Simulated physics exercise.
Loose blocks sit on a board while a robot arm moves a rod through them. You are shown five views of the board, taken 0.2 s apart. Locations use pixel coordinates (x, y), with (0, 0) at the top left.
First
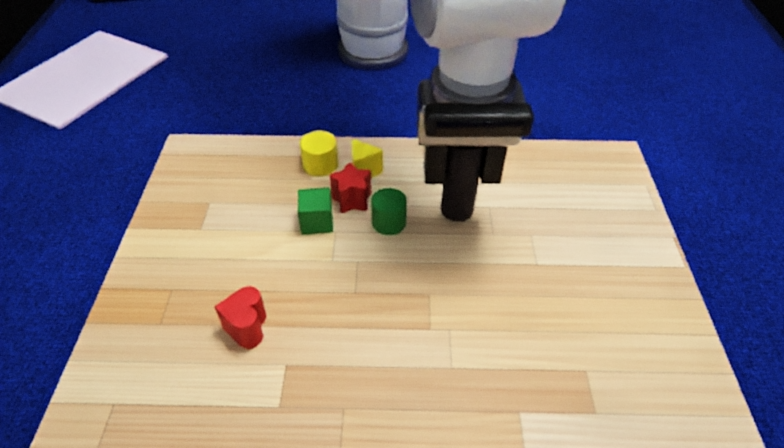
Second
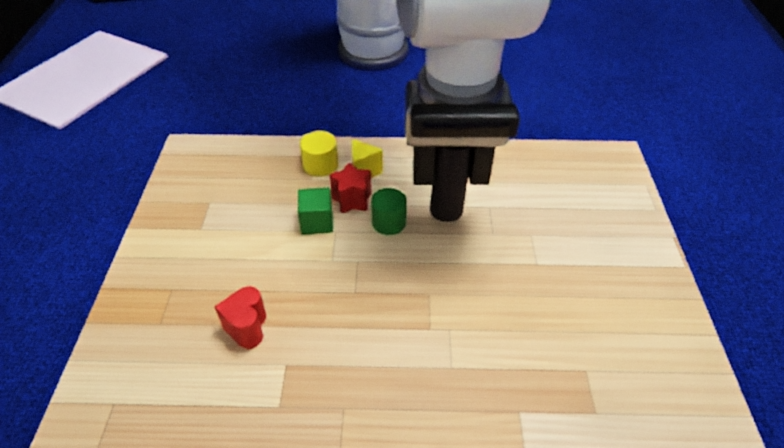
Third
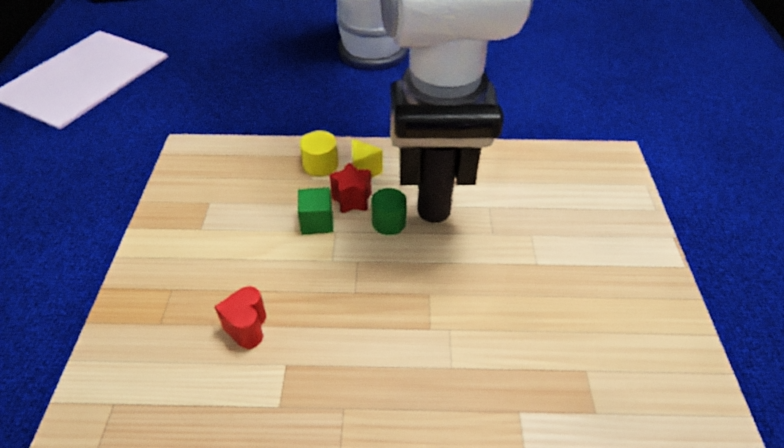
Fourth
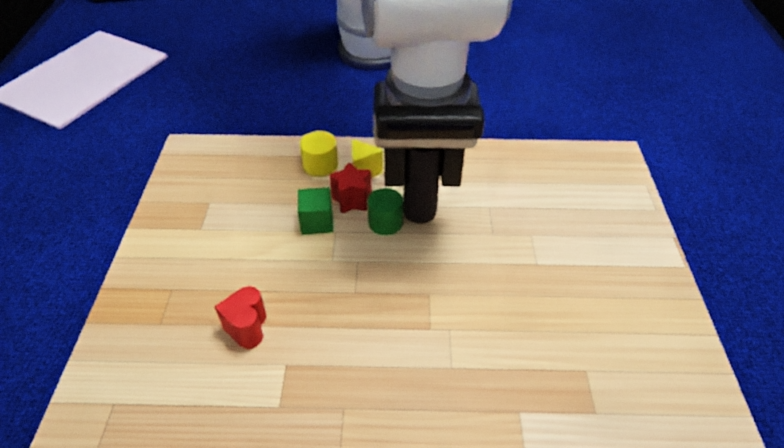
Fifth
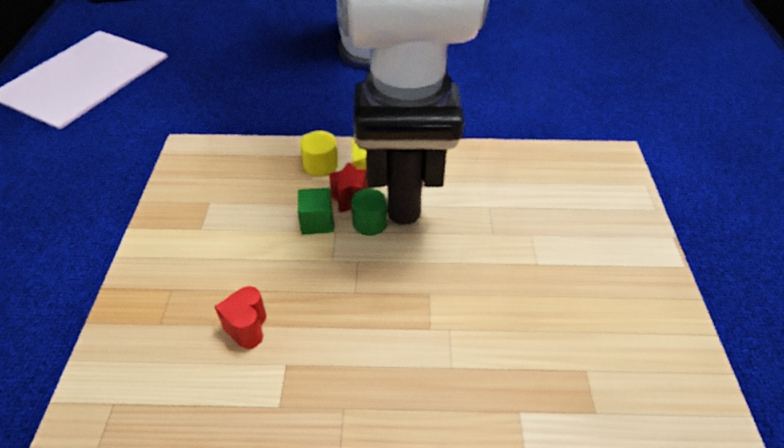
A robot arm slid its black rod slowly left across the wooden board, reached the green cylinder, and nudged it a little toward the green cube, while the red heart stayed still.
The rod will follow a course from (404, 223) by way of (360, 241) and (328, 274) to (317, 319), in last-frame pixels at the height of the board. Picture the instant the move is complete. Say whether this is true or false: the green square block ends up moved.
True - the claim holds.
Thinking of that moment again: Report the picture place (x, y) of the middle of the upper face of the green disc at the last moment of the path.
Around (316, 212).
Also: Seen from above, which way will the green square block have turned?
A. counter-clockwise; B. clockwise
The one that fits is B, clockwise.
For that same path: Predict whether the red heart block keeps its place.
Right where it was.
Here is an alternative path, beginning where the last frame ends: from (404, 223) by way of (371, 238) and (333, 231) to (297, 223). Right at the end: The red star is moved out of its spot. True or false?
False - the claim does not hold.
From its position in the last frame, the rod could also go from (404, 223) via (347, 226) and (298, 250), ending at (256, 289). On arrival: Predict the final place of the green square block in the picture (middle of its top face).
Its top middle: (247, 193).
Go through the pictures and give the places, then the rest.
Rod tip at (457, 210); block tops, red heart block at (240, 306); green square block at (314, 199); red star at (351, 177); green disc at (389, 199), in the first picture.
Rod at (446, 210); blocks unchanged, in the second picture.
Rod at (434, 211); blocks unchanged, in the third picture.
Rod at (420, 212); green disc at (385, 200), in the fourth picture.
Rod at (404, 213); red heart block at (240, 306); green square block at (314, 199); red star at (350, 176); green disc at (369, 200), in the fifth picture.
What follows on the original path. One third of the way, rod at (358, 231); green square block at (295, 195), turned 15° clockwise; red star at (347, 175); green disc at (326, 207).
Two thirds of the way, rod at (327, 264); green square block at (291, 194), turned 25° clockwise; red star at (347, 175); green disc at (316, 212).
At the end, rod at (316, 309); red heart block in place; green square block at (291, 194), turned 25° clockwise; red star at (347, 175); green disc at (316, 212).
